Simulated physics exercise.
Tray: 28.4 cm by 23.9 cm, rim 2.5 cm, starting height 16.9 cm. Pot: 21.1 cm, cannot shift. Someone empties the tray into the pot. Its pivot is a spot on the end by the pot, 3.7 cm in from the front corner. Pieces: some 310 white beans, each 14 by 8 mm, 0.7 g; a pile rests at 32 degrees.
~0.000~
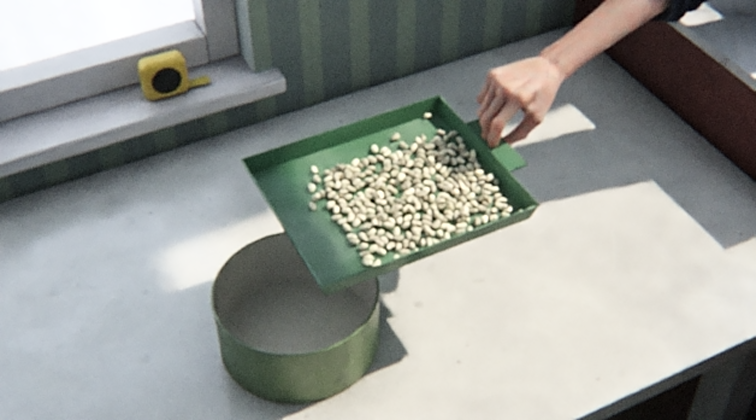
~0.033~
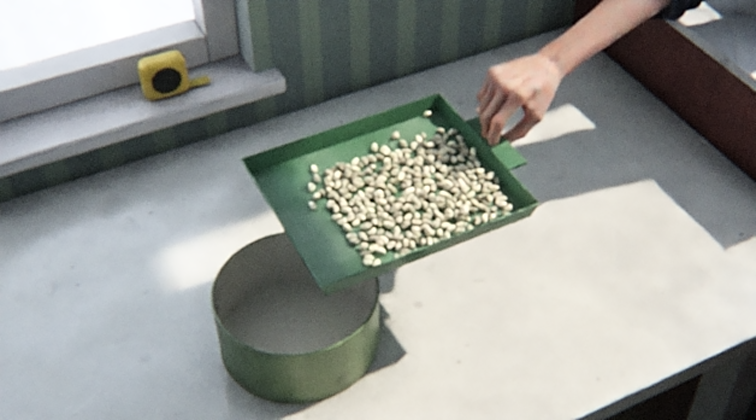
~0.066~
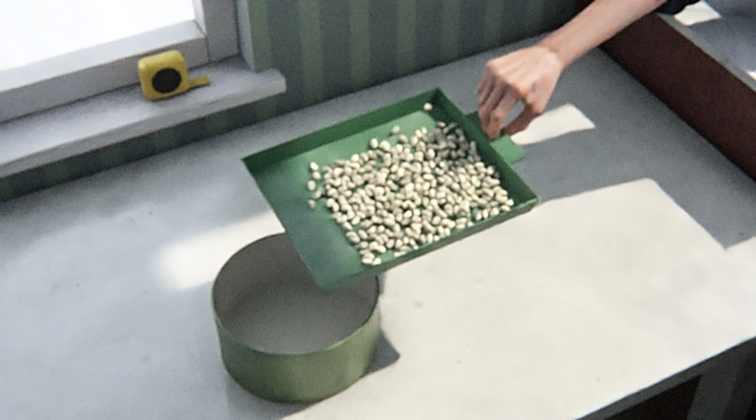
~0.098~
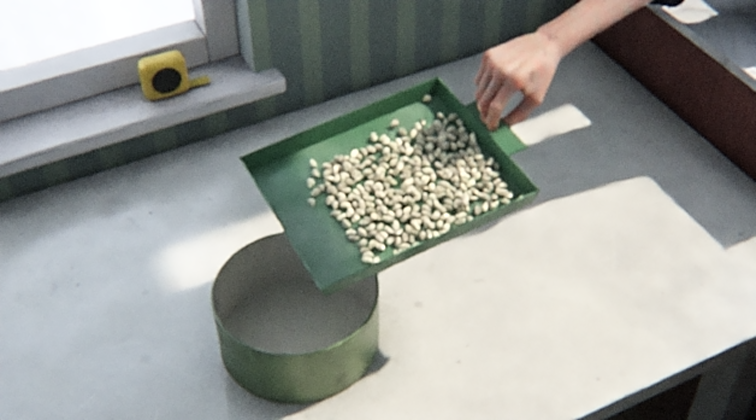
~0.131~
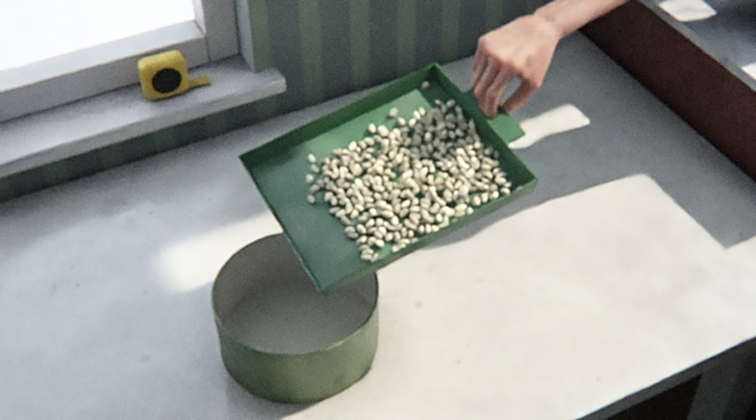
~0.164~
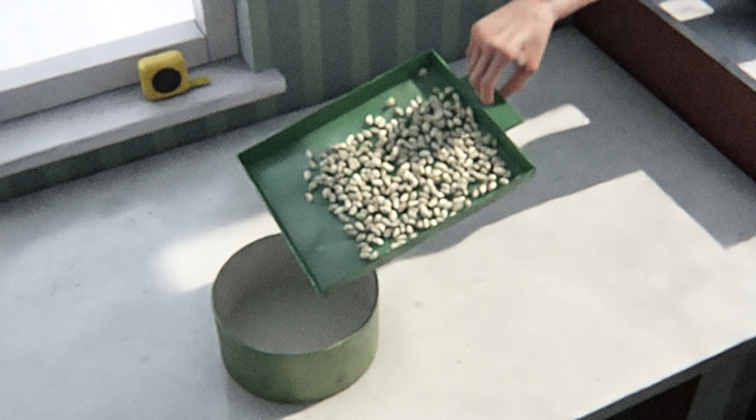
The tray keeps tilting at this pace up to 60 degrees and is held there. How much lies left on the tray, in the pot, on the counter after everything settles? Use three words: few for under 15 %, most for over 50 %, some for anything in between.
Tray: Some; pot: Some; counter: Some.
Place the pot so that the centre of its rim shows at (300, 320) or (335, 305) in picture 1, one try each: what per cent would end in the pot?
55 % and 20 %.
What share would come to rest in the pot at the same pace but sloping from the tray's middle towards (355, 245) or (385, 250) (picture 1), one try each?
Estimate: Some 15 % and some 5 % respectively.
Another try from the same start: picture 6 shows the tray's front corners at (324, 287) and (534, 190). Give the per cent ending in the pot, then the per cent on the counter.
Pot: 5, counter: 55.
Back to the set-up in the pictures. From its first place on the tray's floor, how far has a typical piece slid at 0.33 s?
It has moved some 1 cm from its start.
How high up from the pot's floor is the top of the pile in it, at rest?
Measured height: Approx. 1.5 cm.
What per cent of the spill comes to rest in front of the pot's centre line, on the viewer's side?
Near 90 in a hundred.
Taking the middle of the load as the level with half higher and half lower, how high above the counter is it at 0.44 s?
The halfway line is at about 28 cm.
Then, at 0.33 s, tilt 40 degrees; the tray holds 100 %, the pot 0 %.
After 0.44 s, tilt 55 degrees; the tray holds 100 %, the pot 0 %.
After 0.68 s, tilt 60 degrees; the tray holds 50 %, the pot 5 %.
At rest (2.3 s), tray 30 %, pot 35 %, counter 35 %.
